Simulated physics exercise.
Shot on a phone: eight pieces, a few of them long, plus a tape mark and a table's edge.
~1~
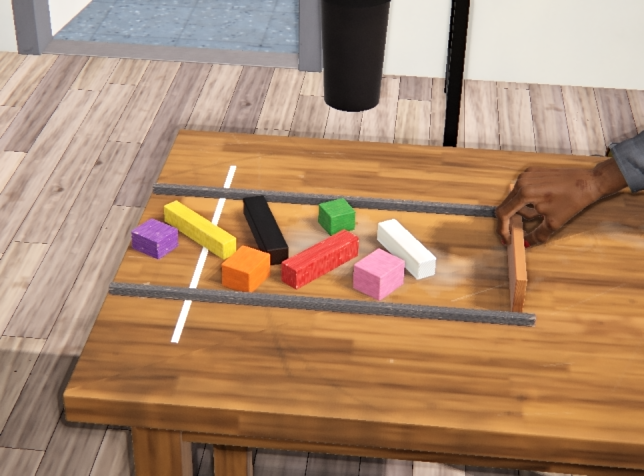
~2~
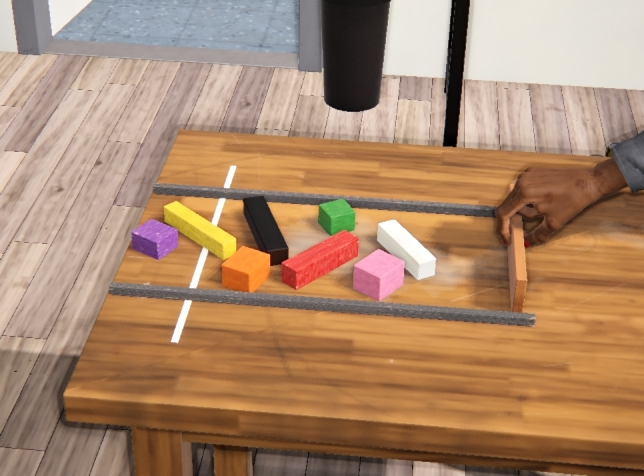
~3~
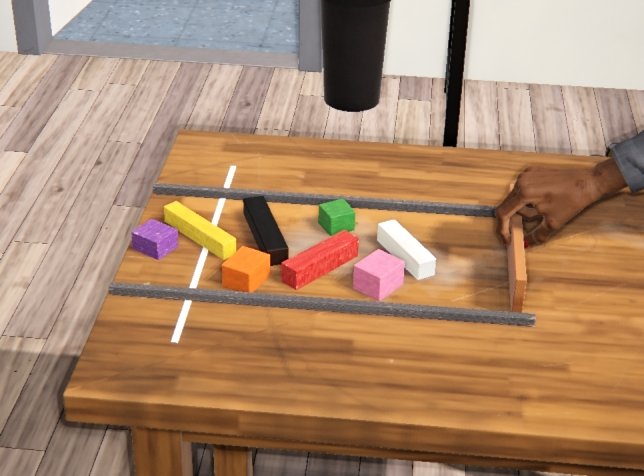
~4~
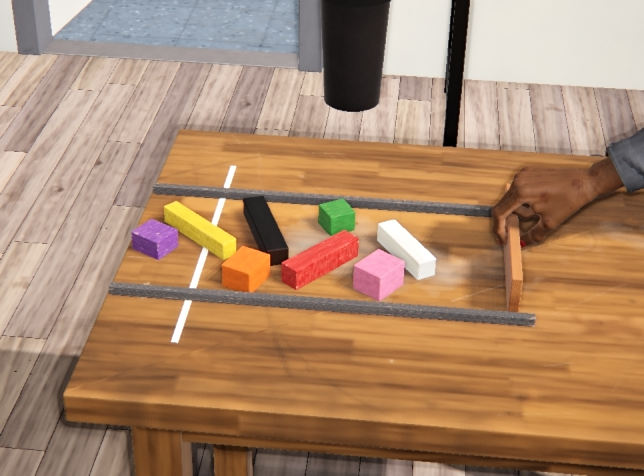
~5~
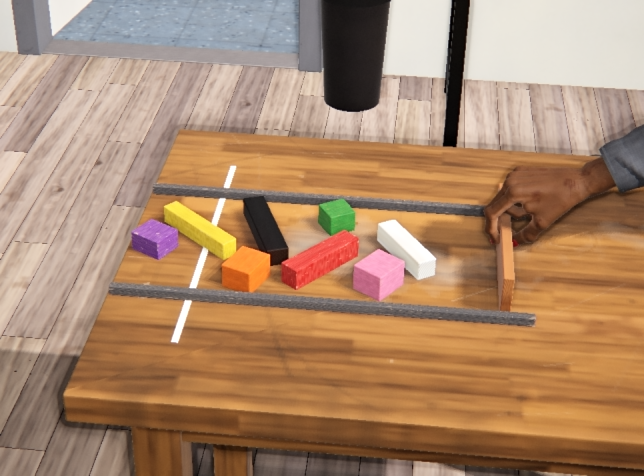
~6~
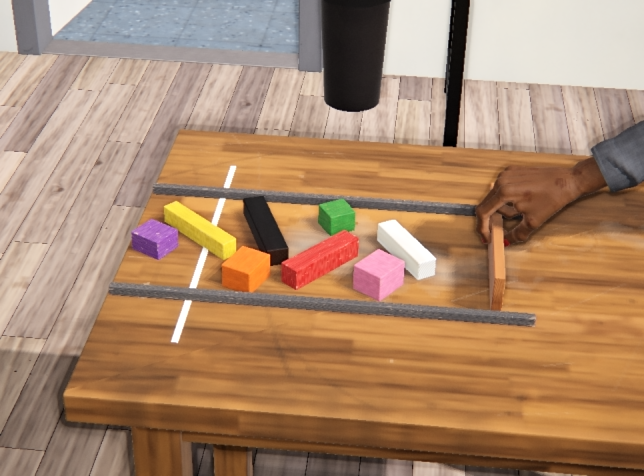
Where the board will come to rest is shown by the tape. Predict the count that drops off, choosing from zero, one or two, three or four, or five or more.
Honestly, barely any fall - one or two of them.
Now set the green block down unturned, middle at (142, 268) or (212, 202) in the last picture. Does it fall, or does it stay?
The green block would drop away in the first case and stay in place in the second.
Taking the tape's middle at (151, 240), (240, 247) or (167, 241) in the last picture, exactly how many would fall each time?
Floor tally per try: 5 / 1 / 5.
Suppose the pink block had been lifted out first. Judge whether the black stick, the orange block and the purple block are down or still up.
Result - black stick: Up; orange block: Up; purple block: Gone.
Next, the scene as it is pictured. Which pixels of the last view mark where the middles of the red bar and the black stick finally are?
Red bar: About (164, 245); black stick: About (164, 218).
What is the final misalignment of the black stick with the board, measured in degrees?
Some 10 degrees.
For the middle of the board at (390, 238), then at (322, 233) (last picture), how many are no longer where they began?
Moved so far: 2, later 6.
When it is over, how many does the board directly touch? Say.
Number: 3.
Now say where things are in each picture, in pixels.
The first picture shows purple block (155, 239); yellow bar (199, 229); orange block (246, 270); board (516, 247); tape (207, 244).
The second picture shows yellow bar (199, 230); green block (337, 218).
The third picture shows orange block (246, 270); white stick (406, 249).
The fourth picture shows purple block (155, 239); red bar (321, 259).
The fifth picture shows yellow bar (199, 230); black stick (265, 230).
The sixth picture shows purple block (155, 239); yellow bar (199, 230); orange block (246, 270); board (496, 246); tape (207, 244).
Soon after, none off yet; purple block at rest near (155, 239); yellow bar at rest near (199, 230); orange block at rest near (246, 270).
In the end, the number that fall off is one or two; gone, purple block.
